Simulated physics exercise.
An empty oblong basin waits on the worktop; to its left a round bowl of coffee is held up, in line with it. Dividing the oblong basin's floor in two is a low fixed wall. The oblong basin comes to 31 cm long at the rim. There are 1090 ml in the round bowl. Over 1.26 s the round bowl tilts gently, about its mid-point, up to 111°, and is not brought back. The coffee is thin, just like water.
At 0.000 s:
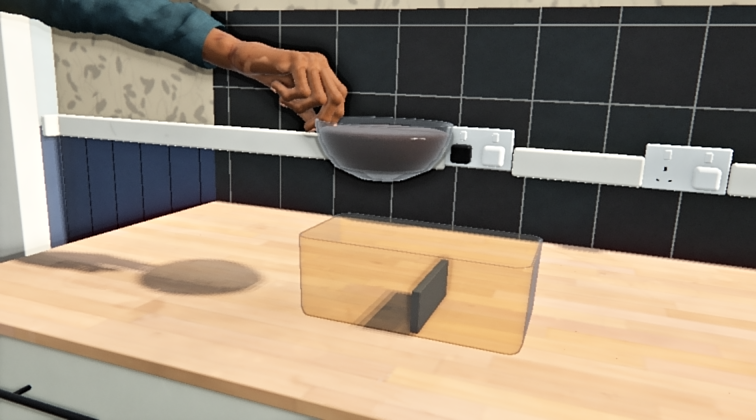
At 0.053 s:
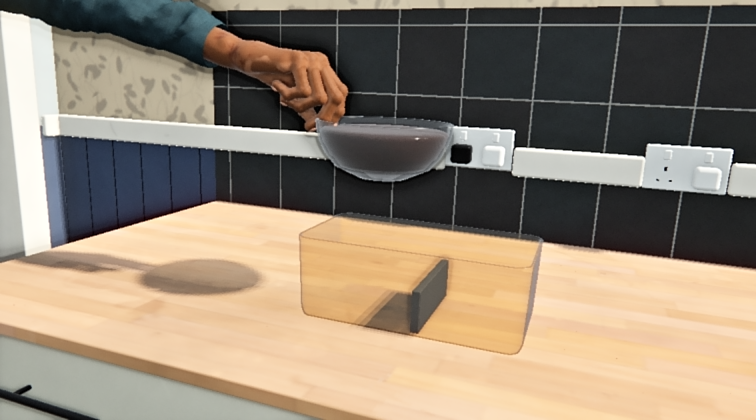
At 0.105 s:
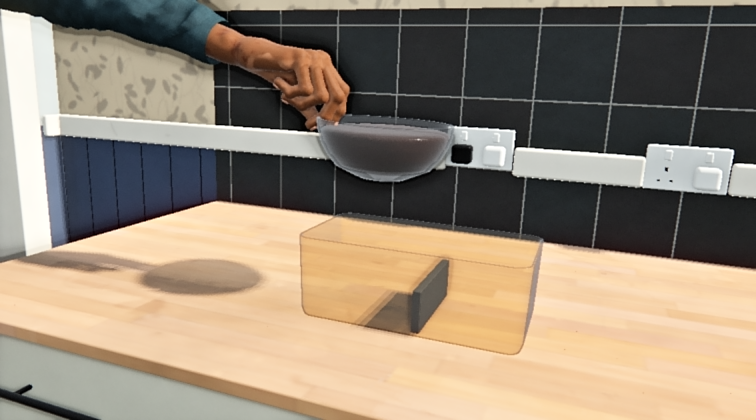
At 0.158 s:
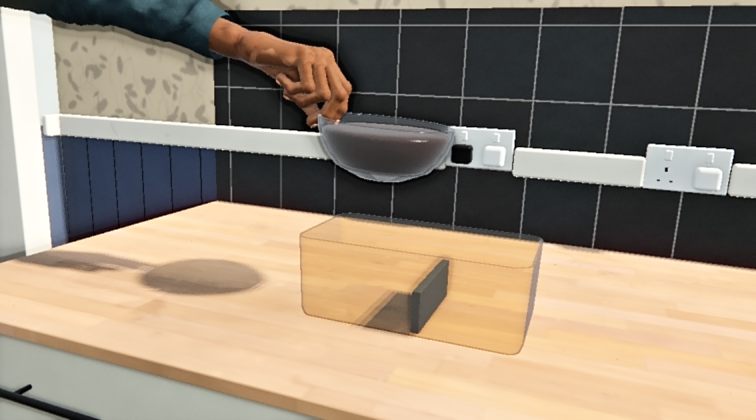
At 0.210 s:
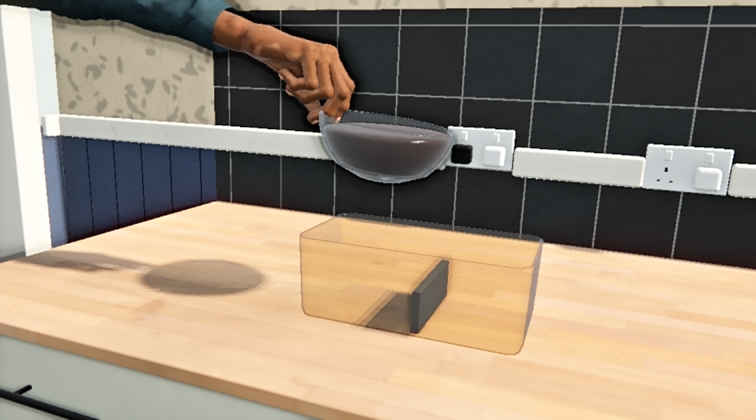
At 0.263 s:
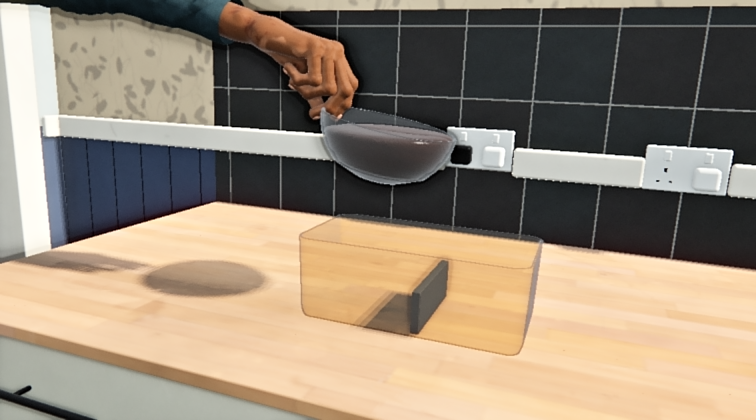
On a wooden kitchen worktop sat a clear oblong basin with a dark upright piece inside, while a hand held a round see-through bowl of dark liquid above it and slowly tilted it slightly rightward.
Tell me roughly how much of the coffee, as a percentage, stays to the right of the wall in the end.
Around 88 per cent stays on the right.
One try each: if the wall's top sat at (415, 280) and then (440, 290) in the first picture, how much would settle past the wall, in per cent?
Roughly 90 per cent, then 60 per cent.
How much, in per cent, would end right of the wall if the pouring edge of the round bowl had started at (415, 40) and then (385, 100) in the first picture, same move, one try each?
Try 1: Approx. 75 %; try 2: Approx. 40 %.
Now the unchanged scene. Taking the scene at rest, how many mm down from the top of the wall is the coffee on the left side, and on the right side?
Near 54 mm for the left and near 10 mm for the right.
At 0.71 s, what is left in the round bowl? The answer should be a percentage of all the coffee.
Close to 32 percent of the liquid remains at that time.
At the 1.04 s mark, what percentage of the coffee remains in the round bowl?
I reckon near 0 per cent still sits there.
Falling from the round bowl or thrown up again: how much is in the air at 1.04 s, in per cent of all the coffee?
Near 1 in a hundred.
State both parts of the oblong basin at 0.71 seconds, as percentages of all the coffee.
Left: Around 0. Right: Around 38.
By 0.71 s the tilt is 67° and 32 per cent is still to pour, 0 is left of the wall and 37 right of it.
By 1.04 s the tilt is 103° and 0 per cent is still to pour, 10 is left of the wall and 88 right of it.
By 1.39 s the tilt is 111° and 0 per cent is still to pour, 12 is left of the wall and 88 right of it.
By 1.76 s the tilt is 111° and 0 per cent is still to pour, 12 is left of the wall and 88 right of it.
At rest 12 per cent lies left of the wall, 88 right of it and 1 outside.
